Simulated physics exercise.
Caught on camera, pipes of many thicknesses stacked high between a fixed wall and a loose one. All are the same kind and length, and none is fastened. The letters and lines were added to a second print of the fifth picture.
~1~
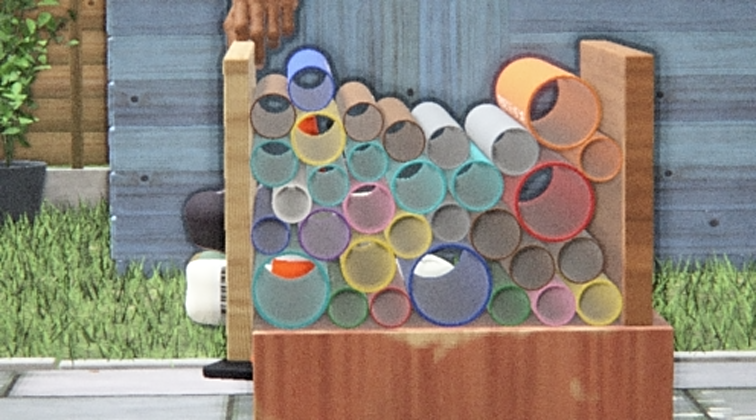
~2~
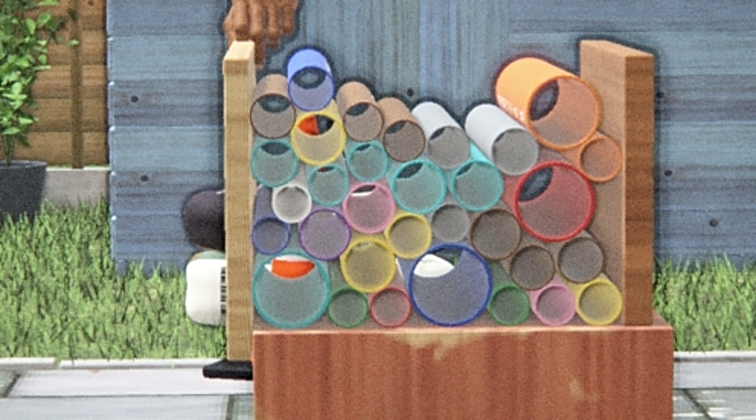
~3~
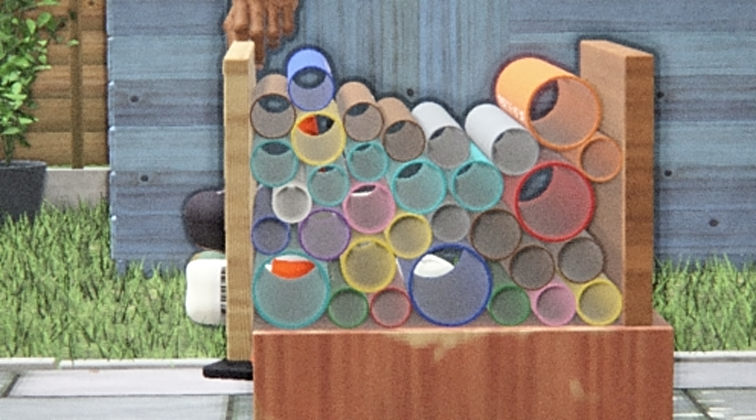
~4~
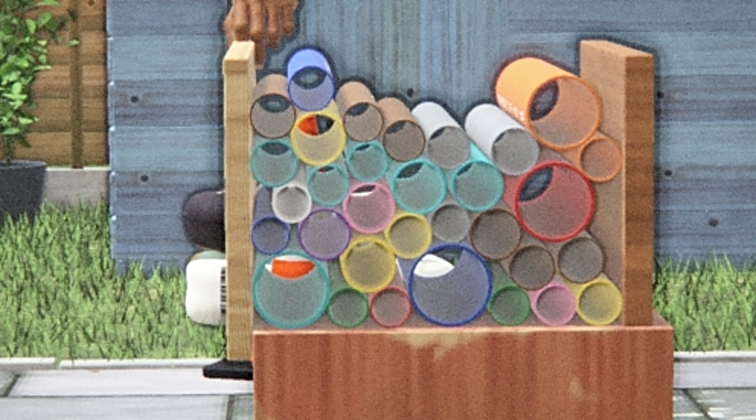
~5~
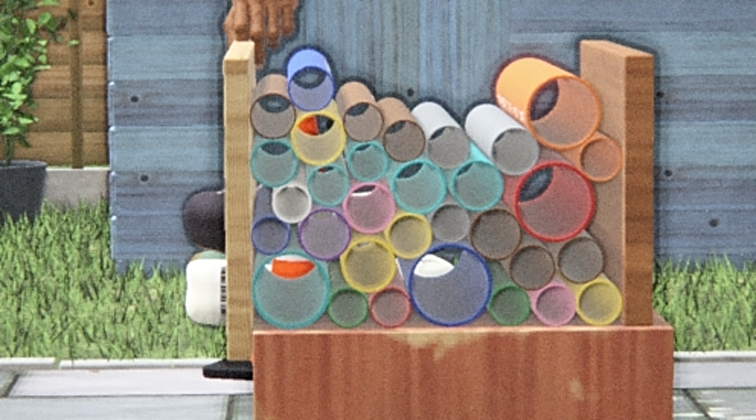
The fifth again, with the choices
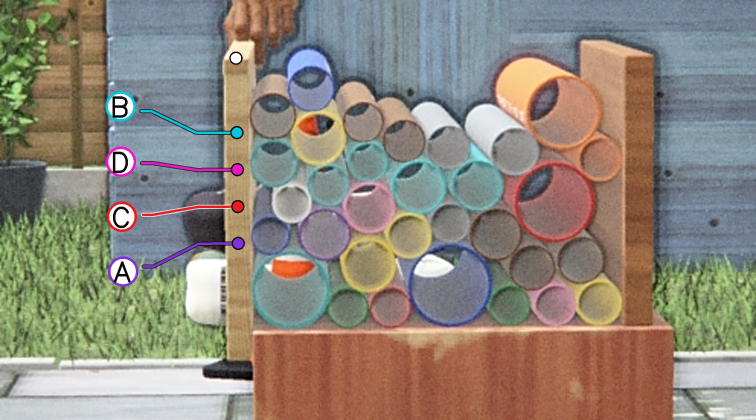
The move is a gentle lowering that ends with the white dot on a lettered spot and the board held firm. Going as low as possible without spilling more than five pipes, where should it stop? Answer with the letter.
At most to A.
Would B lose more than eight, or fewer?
Fewer than eight.
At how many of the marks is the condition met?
The number is four.
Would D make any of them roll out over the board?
Yes.
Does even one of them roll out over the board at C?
At C: Yes.
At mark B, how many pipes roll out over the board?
With B, none.
On the marked copy, A at (239, 244); B at (237, 132); C at (238, 207); D at (238, 169); the white dot at (236, 58).
Following A. Soon after the start, top of the board (249, 140).
Later, top of the board (251, 238).
In the end, top of the board (251, 242), five out over the board.
As for the rest, B none out over the board; C five out over the board; D two out over the board.
